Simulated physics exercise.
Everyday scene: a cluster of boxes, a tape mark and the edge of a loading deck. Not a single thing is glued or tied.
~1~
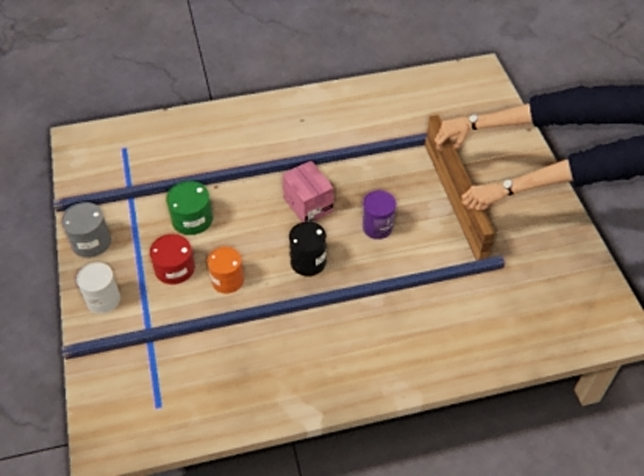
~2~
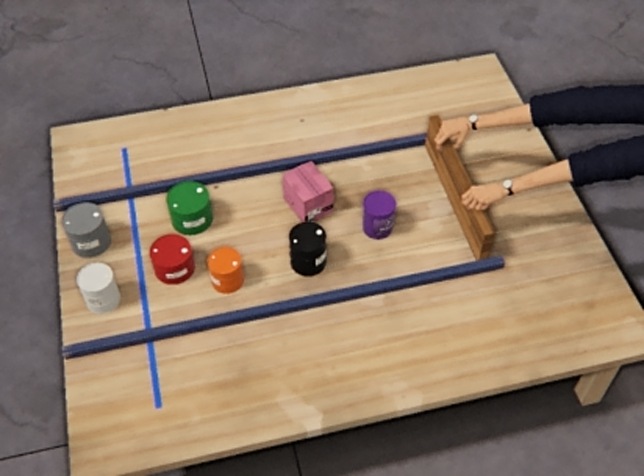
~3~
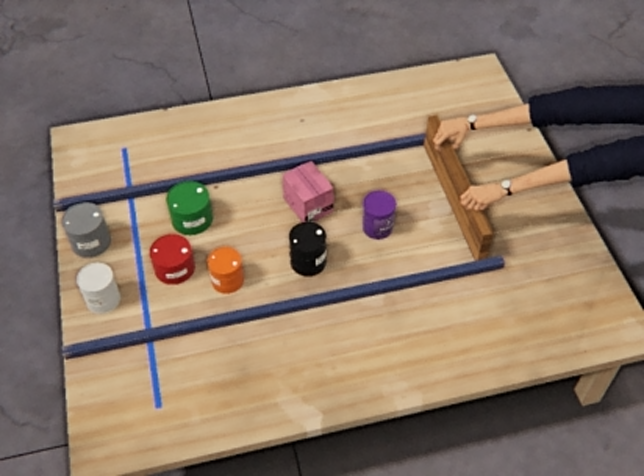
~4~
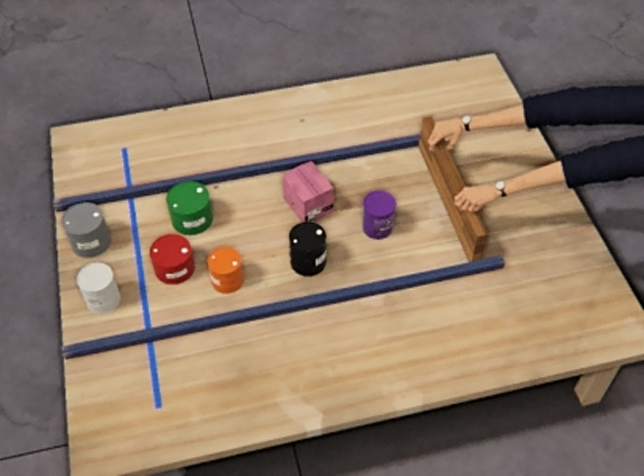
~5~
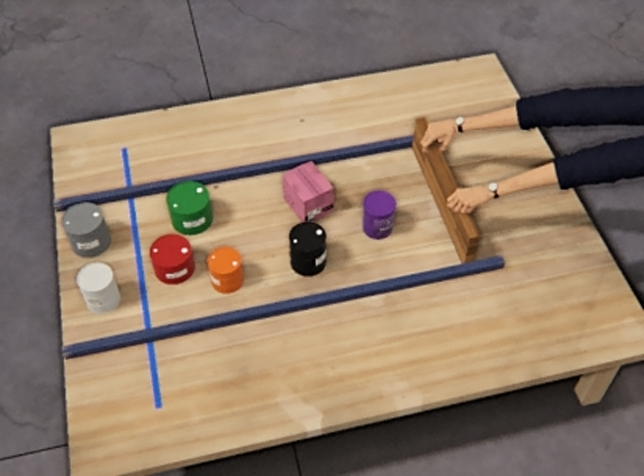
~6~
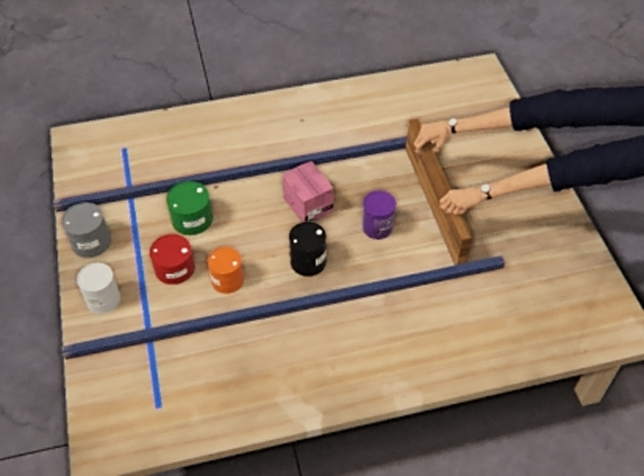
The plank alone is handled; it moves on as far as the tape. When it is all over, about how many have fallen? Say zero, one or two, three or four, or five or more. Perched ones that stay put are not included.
When it is all over, the number fallen is one or two.
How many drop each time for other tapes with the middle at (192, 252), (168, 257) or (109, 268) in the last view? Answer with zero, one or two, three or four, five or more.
No fall at all; none at all; at least five.
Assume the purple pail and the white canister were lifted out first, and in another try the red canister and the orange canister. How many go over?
Falls come to 1 the first time and 1 the other time.
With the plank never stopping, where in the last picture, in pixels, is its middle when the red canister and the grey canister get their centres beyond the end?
Roughly at (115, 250) and roughly at (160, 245).
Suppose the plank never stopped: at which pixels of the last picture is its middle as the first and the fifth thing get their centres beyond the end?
At roughly (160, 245), then roughly (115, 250).
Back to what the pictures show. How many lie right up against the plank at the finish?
I count 3 of them.
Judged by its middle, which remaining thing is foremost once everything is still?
That would be the green canister.
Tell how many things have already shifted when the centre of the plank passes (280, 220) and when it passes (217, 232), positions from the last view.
I count 3 first and 6 after.
Soon after, none off yet; grey canister at rest near (87, 230); white canister at rest near (99, 289); red canister at rest near (173, 259).
In the end, the number that fall off is one or two; gone, white canister and grey canister.
